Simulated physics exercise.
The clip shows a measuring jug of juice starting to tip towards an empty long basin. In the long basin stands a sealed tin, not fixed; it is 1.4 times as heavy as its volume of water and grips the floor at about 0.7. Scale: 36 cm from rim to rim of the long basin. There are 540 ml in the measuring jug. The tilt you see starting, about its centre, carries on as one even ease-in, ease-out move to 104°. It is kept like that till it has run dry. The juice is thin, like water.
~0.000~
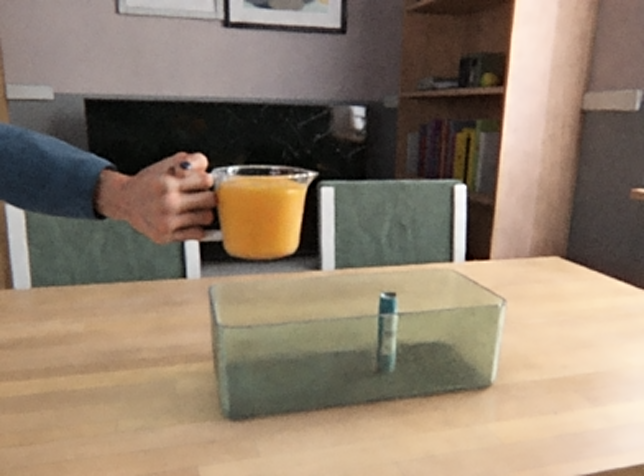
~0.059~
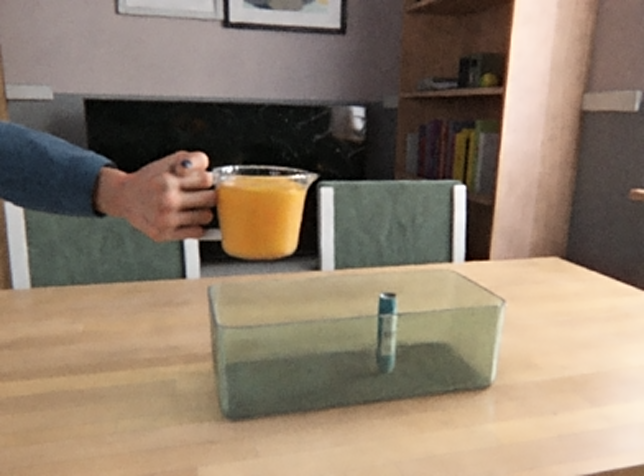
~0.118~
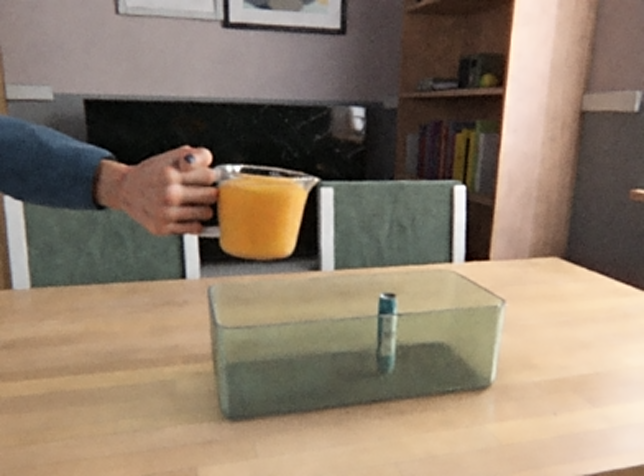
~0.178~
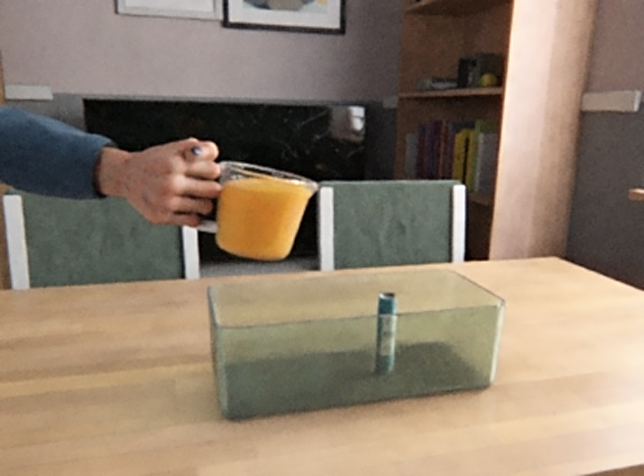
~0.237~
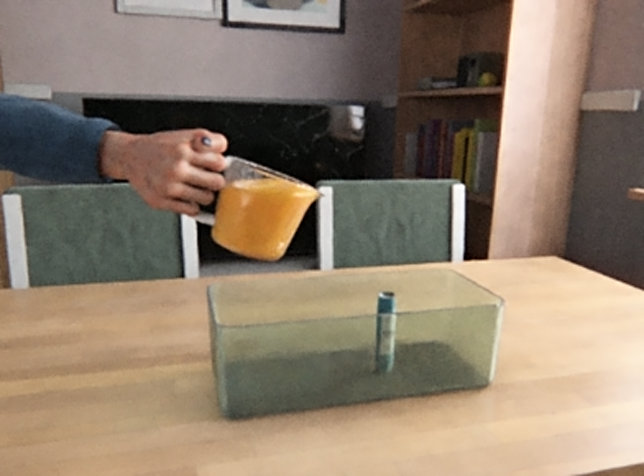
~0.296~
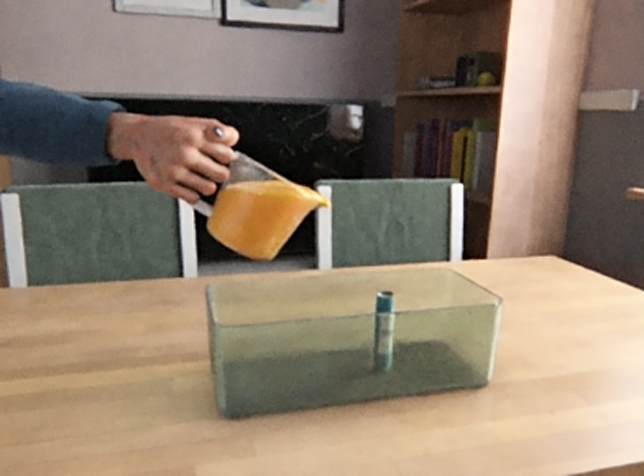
A hand gradually tilts a glass jug of orange juice rightward above a clear long basin.
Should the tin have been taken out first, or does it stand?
The tin stays up.
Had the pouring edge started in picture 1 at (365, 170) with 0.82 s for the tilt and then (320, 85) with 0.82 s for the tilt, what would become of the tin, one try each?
First it falls; then it topples.
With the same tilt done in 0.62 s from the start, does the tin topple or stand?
The tin remains upright.
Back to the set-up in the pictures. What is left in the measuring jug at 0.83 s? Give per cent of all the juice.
About 7 per cent.
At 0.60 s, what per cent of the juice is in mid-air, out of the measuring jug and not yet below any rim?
Near 22 in a hundred.
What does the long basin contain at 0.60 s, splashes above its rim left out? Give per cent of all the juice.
Near 32 in a hundred.
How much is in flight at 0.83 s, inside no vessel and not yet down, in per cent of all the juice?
About 6 per cent.
By 0.60 s the tilt is 87° and 46 per cent is still to pour; the tin stands where it began.
By 0.83 s the tilt is 104° and 7 per cent is still to pour; the tin stands where it began.
By 1.06 s the tilt is 104° and 0 per cent is still to pour; the tin stands where it began.
By 1.32 s the tilt is 104° and 0 per cent is still to pour; the tin stands where it began.
At rest the tin stands where it began.
